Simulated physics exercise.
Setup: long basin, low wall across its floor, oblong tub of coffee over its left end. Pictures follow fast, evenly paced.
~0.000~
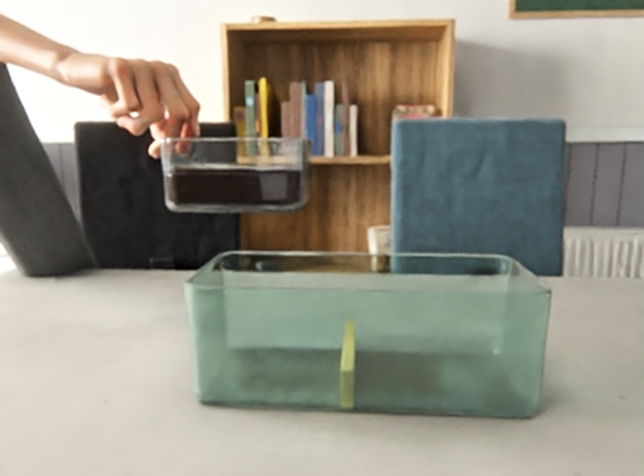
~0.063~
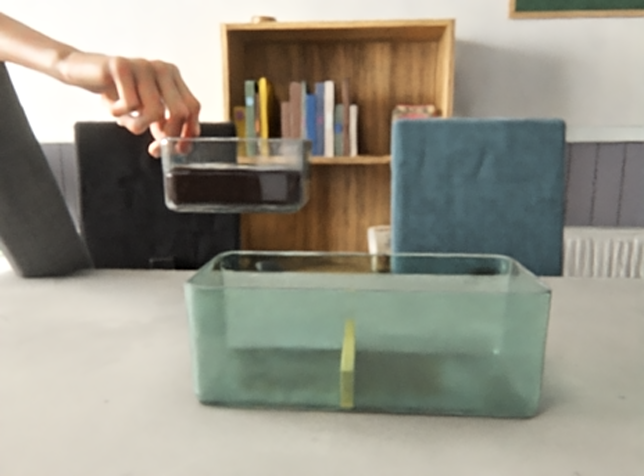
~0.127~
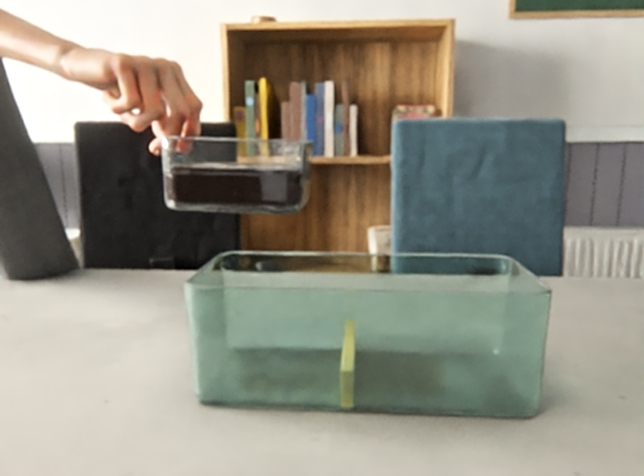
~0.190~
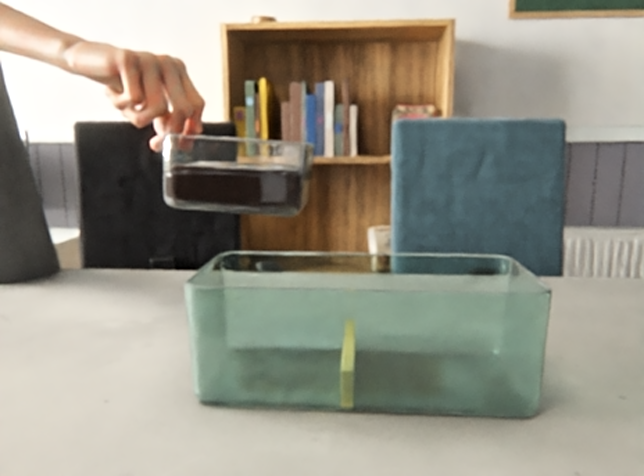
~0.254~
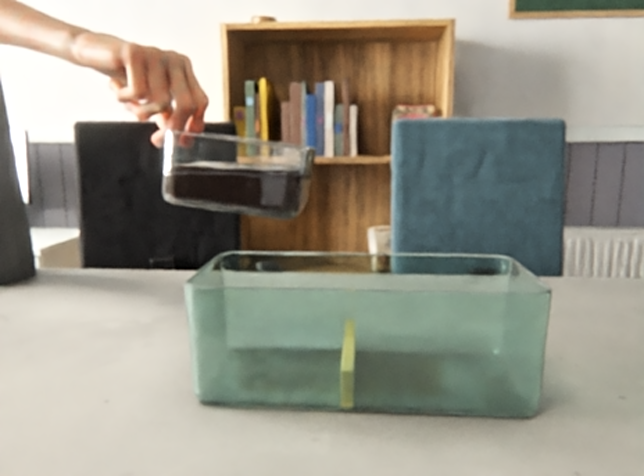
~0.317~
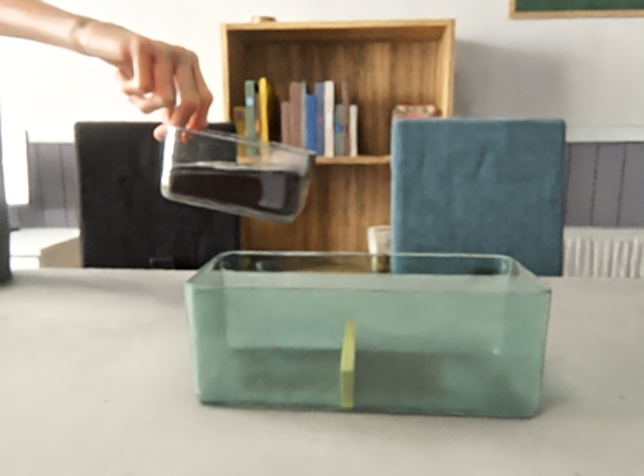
A hand holding a small clear tub of dark liquid above a green-tinted glass basin, slowly tilting it down to the right.
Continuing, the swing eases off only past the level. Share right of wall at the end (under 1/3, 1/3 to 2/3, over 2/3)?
Honestly, the portion right of the wall is middling, a third to two thirds.
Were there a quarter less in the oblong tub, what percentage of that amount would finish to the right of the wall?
Some 40 per cent.
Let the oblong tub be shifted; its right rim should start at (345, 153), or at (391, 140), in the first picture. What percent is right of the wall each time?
Roughly 85 per cent, then roughly 95 per cent.
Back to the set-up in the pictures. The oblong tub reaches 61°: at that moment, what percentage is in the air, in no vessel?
It works out to about 25 percent.
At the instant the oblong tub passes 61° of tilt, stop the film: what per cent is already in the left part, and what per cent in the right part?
Left 0 %, right 15 %.
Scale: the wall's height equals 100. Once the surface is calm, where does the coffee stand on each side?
It settles around 30 on the left side and around 30 on the right side.
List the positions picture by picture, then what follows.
Tilt 0°; pouring edge (307, 142); surface from (183, 167) to (306, 167); the long basin's rim runs from (205, 269) to (529, 274); the wall's top is at (349, 343), in the first picture.
Tilt 0°; pouring edge (308, 142); surface from (183, 167) to (306, 167), in the second picture.
Tilt 2°; pouring edge (308, 144); surface from (183, 166) to (306, 167), in the third picture.
Tilt 4°; pouring edge (309, 147); surface from (183, 166) to (306, 168), in the fourth picture.
Tilt 7°; pouring edge (311, 151); surface from (183, 166) to (307, 169), in the fifth picture.
Tilt 11°; pouring edge (312, 156); surface from (182, 166) to (308, 169), in the sixth picture.
A moment on, the oblong tub is tipped part way and 58 per cent is still to pour, 2 is left of the wall and 13 right of it.
Next, the oblong tub is tipped on its side and 13 per cent is still to pour, 24 is left of the wall and 57 right of it.
Then the oblong tub is tipped right over and 0 per cent is still to pour, 41 is left of the wall and 58 right of it.
Later the oblong tub is tipped right over and 0 per cent is still to pour, 42 is left of the wall and 58 right of it.
Finally, 42 per cent lies left of the wall, 58 right of it and 0 outside.
